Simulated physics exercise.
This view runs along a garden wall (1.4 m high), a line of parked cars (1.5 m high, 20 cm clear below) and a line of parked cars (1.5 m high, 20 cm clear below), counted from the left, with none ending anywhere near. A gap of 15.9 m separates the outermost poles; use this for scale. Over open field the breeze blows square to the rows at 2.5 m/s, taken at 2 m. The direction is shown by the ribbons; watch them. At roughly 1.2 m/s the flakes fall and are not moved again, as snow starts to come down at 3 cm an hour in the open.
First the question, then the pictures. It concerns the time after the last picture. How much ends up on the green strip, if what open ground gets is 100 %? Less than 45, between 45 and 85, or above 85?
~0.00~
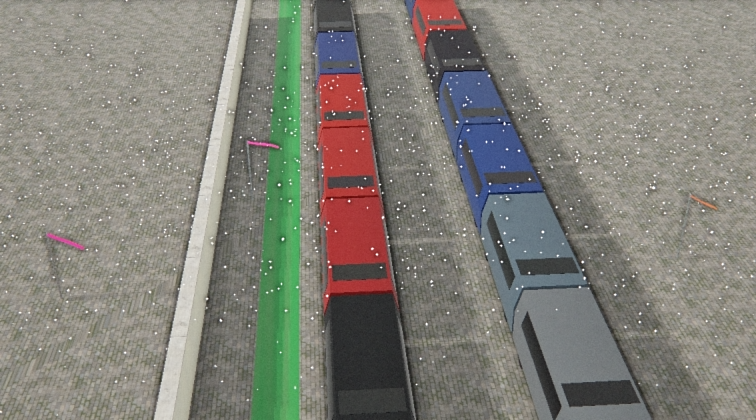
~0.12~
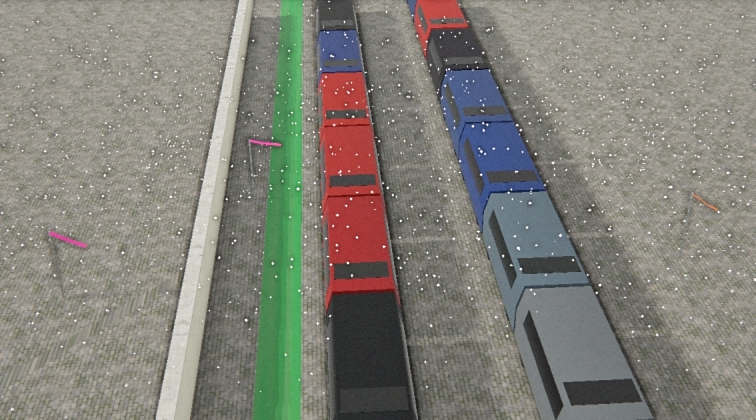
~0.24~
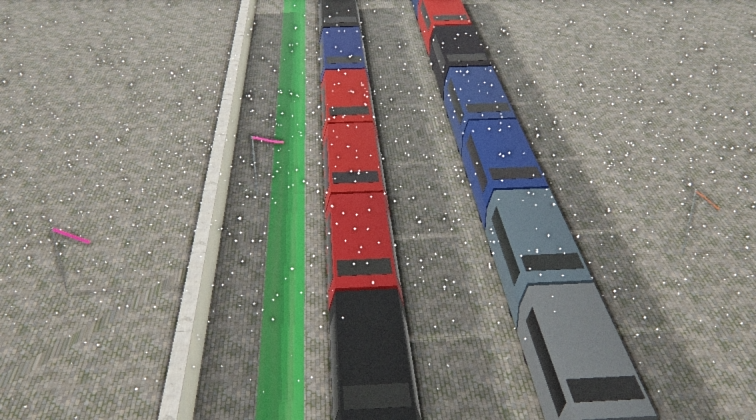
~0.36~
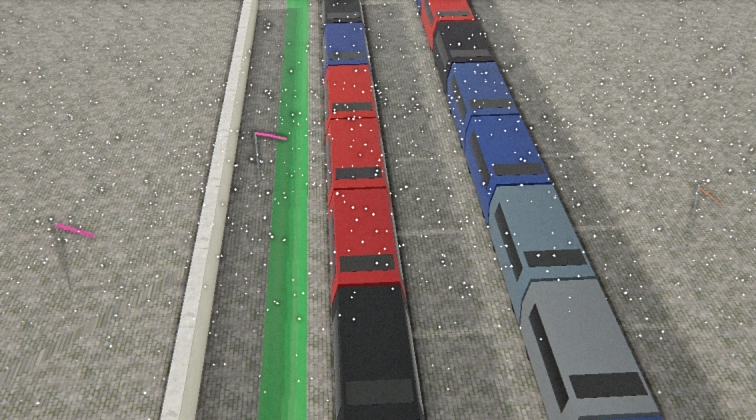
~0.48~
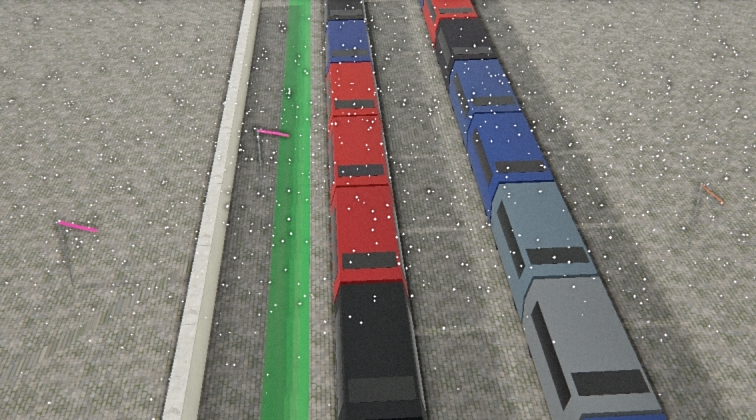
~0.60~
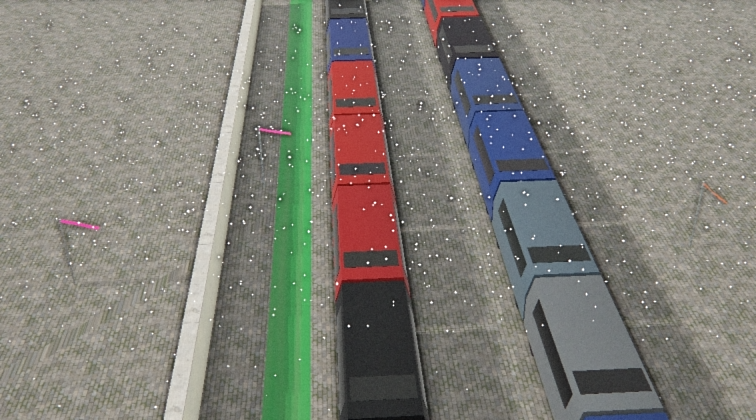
It comes to between 45 and 85 % of what open ground receives.
10 minutes on, 4 mm on the green strip, 5 mm in the open.
30 minutes on, 11 mm on the green strip, 15 mm in the open.
60 minutes on, 22 mm on the green strip, 30 mm in the open, so the green strip has 75 % of the open amount; the left half of it has 72 %, the right half 77 %.
